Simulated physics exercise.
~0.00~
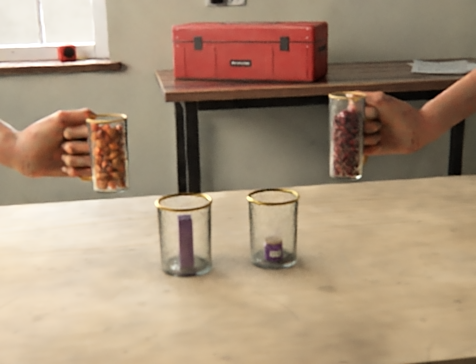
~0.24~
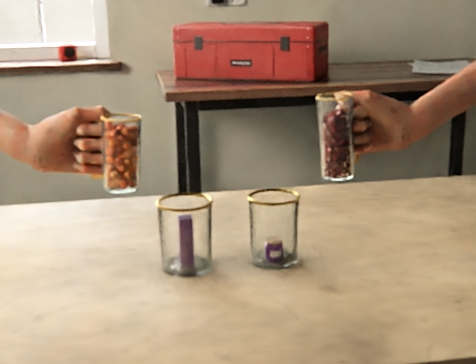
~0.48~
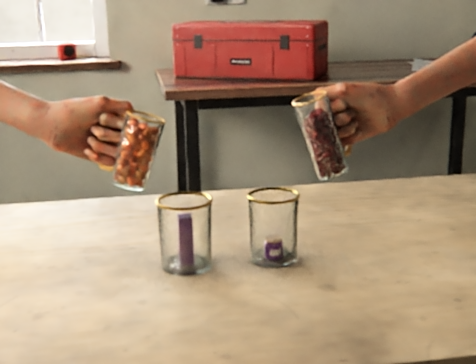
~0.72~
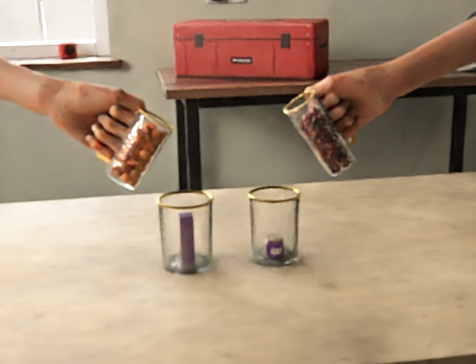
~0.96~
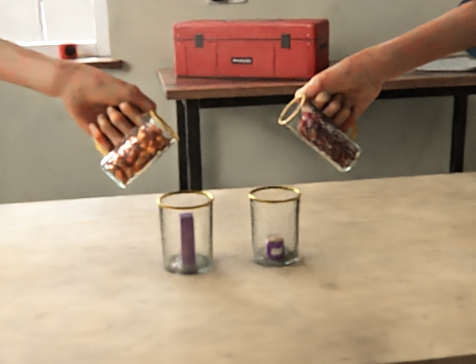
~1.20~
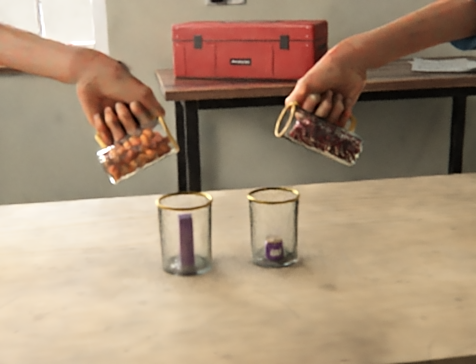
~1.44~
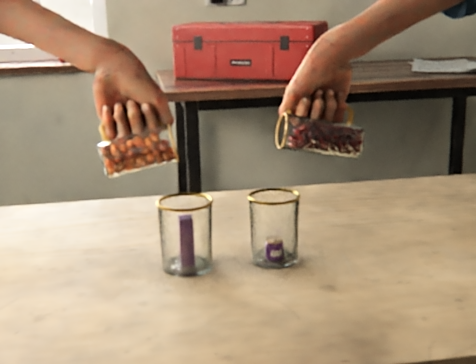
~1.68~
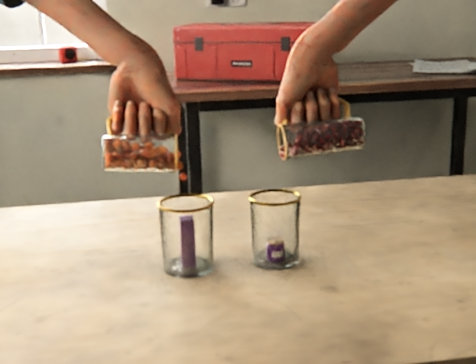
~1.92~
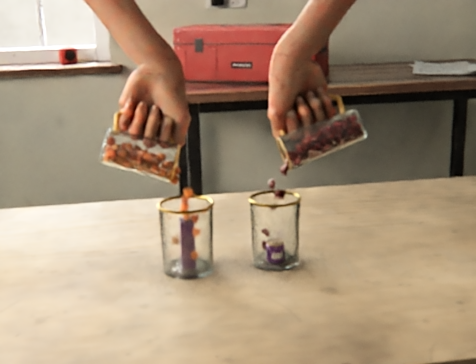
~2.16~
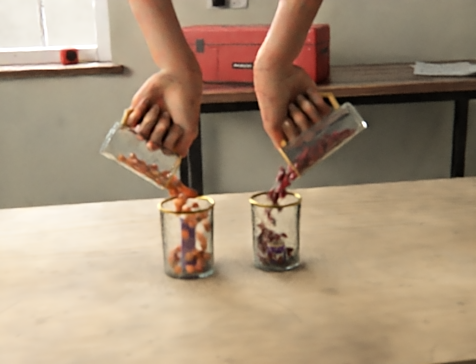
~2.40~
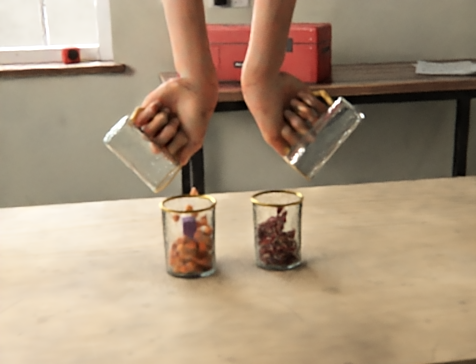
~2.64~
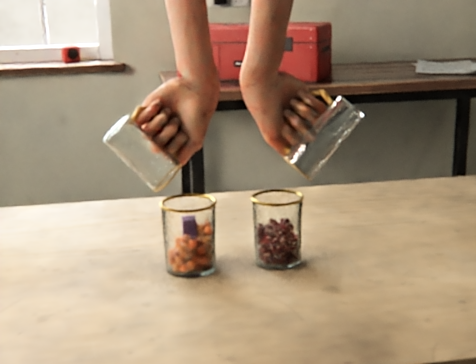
Two hands hold clear, gold-rimmed cups above a pale tabletop, the left filled with orange pieces and the right with dark reddish ones. Below them stand two clear glasses, a tall purple object in the left and a short purple one in the right, seen from the front in a slightly swaying view, with a red toolbox on a bench behind. The hands move inward and tip the cups until the pieces tumble into the glasses. Both cups empty and stay tilted overhead. At the end, the left object's top still shows above the orange pieces, while the right object is buried.
